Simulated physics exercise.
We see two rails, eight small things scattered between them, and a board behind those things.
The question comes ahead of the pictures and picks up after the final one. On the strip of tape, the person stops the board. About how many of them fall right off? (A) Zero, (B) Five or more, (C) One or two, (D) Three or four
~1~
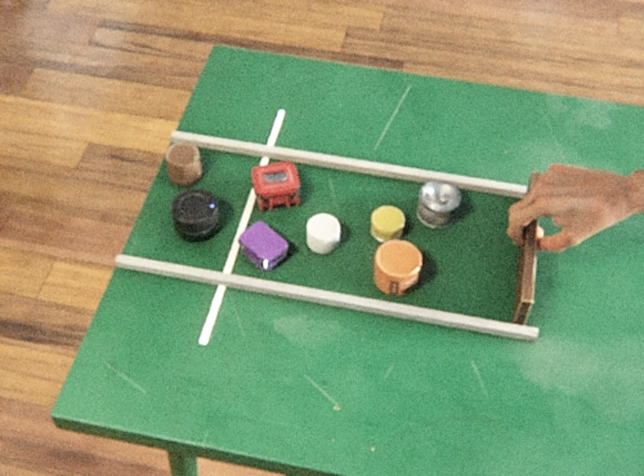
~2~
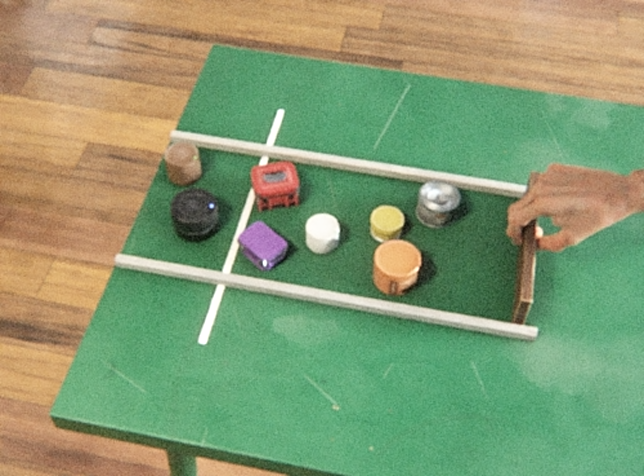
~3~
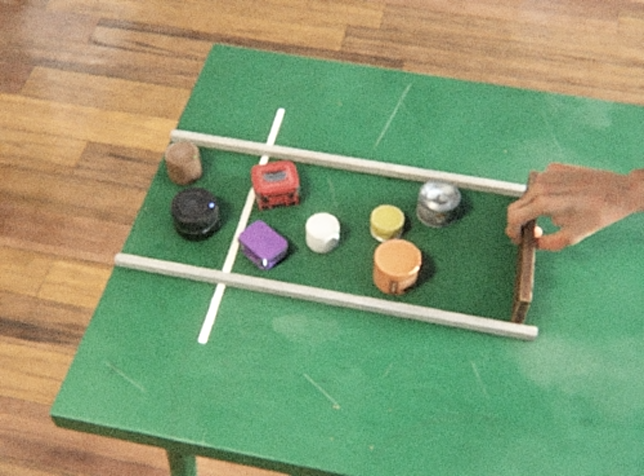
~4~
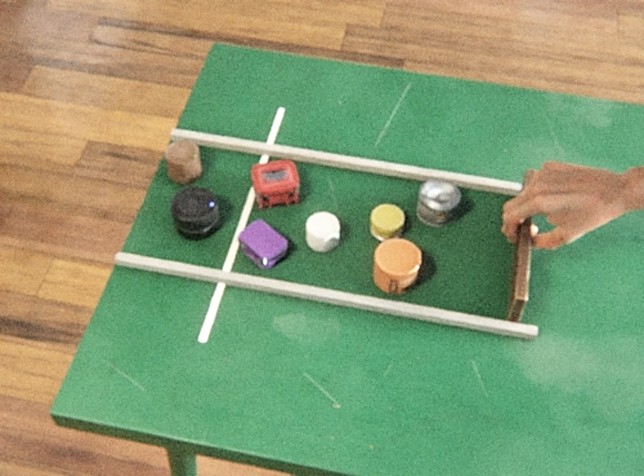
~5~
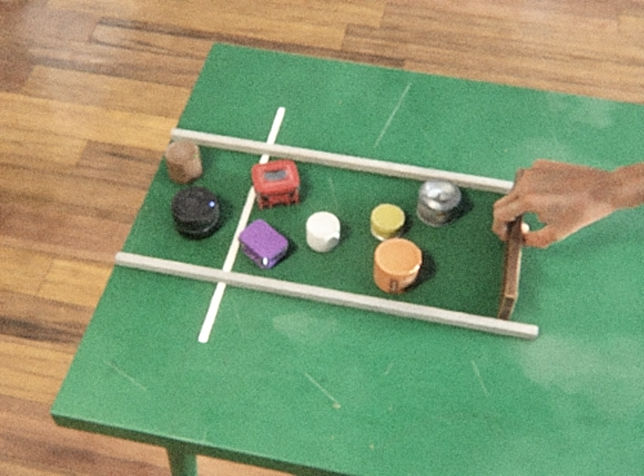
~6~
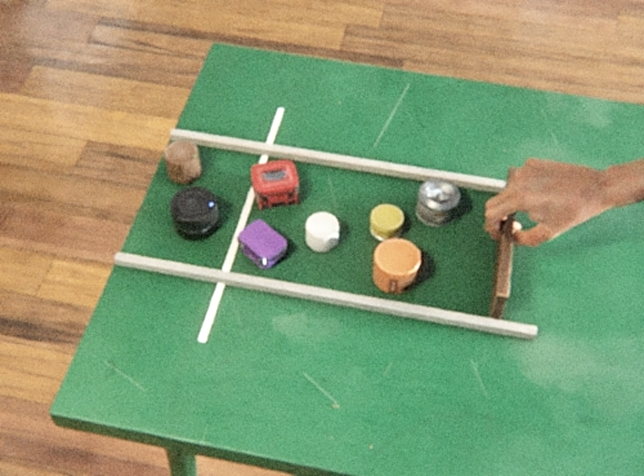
A.
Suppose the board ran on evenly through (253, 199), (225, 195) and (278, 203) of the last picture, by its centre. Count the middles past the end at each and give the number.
Place by place: 0, 1 and 0.
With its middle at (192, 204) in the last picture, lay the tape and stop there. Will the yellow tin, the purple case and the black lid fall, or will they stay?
In that case the yellow tin does not drop, the purple case tips off, the black lid tips off.
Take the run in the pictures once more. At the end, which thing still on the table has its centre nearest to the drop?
That's the black lid.
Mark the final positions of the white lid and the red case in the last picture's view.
(205, 210) and (200, 181), approximately.
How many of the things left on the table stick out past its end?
I make it 1.
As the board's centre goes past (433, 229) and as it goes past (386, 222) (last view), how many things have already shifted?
So 1, and at the other place 3.
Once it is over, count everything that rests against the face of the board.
It ends up touching 3.
A little later, none off yet; brown lid at rest near (183, 162); black lid at rest near (195, 213); red case at rest near (275, 185).
When it is over, the number that fall off is zero.
